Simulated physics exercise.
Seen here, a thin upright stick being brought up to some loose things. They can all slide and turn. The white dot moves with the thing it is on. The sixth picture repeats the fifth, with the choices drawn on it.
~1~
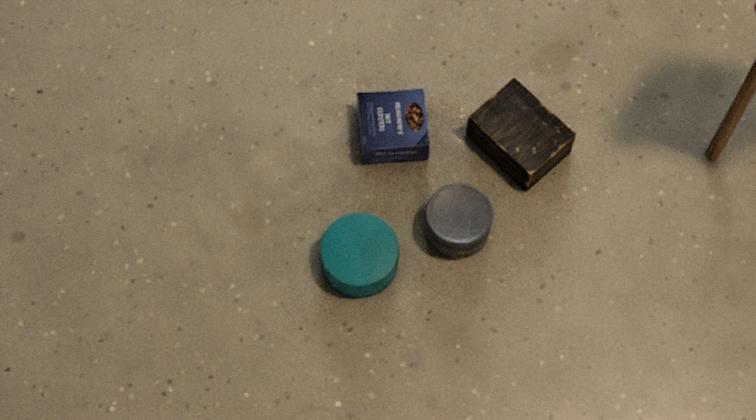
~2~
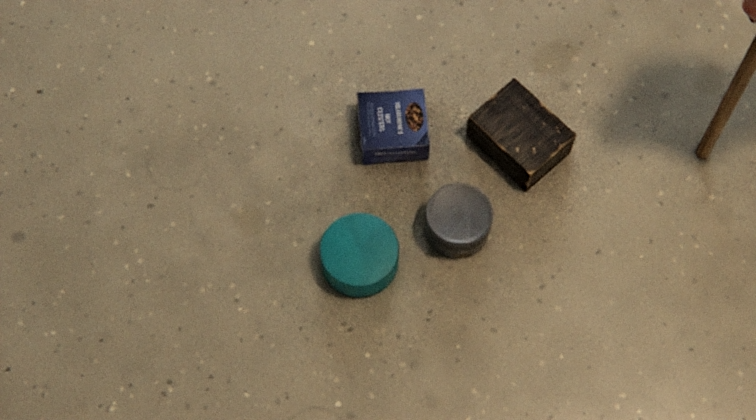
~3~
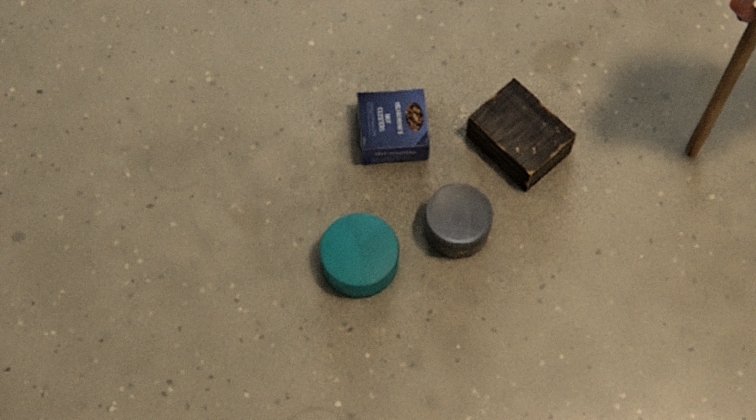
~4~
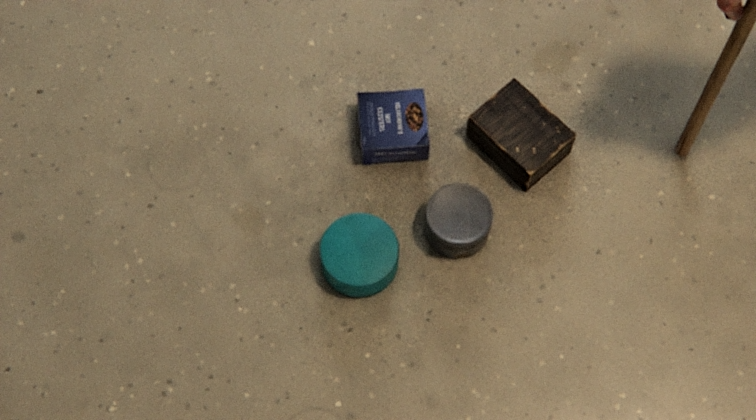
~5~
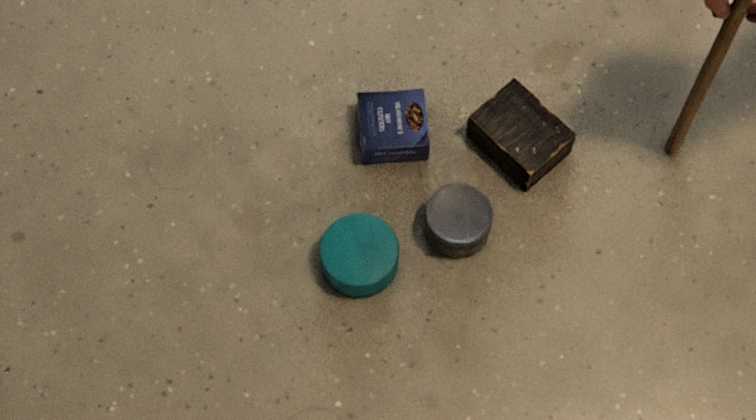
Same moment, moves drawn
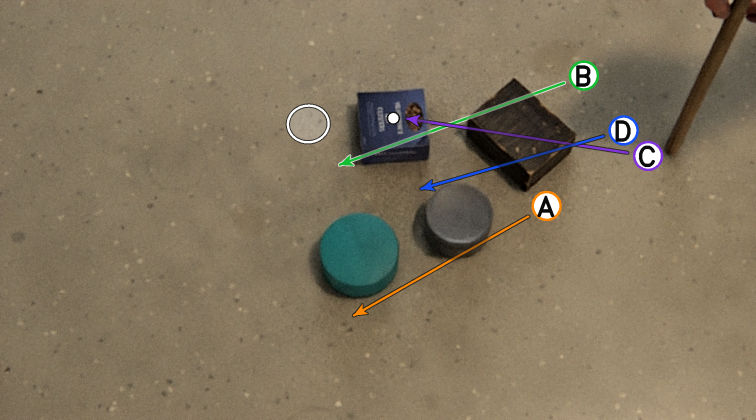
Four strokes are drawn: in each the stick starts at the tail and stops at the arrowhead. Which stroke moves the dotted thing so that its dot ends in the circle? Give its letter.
B.
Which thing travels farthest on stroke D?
The black block goes farthest.
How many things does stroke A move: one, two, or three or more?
In all, one.
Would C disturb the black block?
Yes.
On the marked copy, A from (528, 216) to (354, 315); B from (564, 83) to (340, 165); C from (627, 153) to (406, 119); D from (603, 136) to (421, 189); the ring at (308, 124); the white dot at (393, 119).
Taking B. A third of the way, foot of the stick (485, 113); blue box (394, 127); black block (506, 145).
Two thirds of the way, foot of the stick (403, 143); blue box (362, 131); black block (500, 151).
When it is over, foot of the stick (340, 166); blue box (311, 130); black block (500, 151); the dot on the blue box is in the ring.
As for the rest, A leaves the dotted thing at (394, 127); C leaves the dotted thing at (353, 132); D leaves the dotted thing at (358, 103).
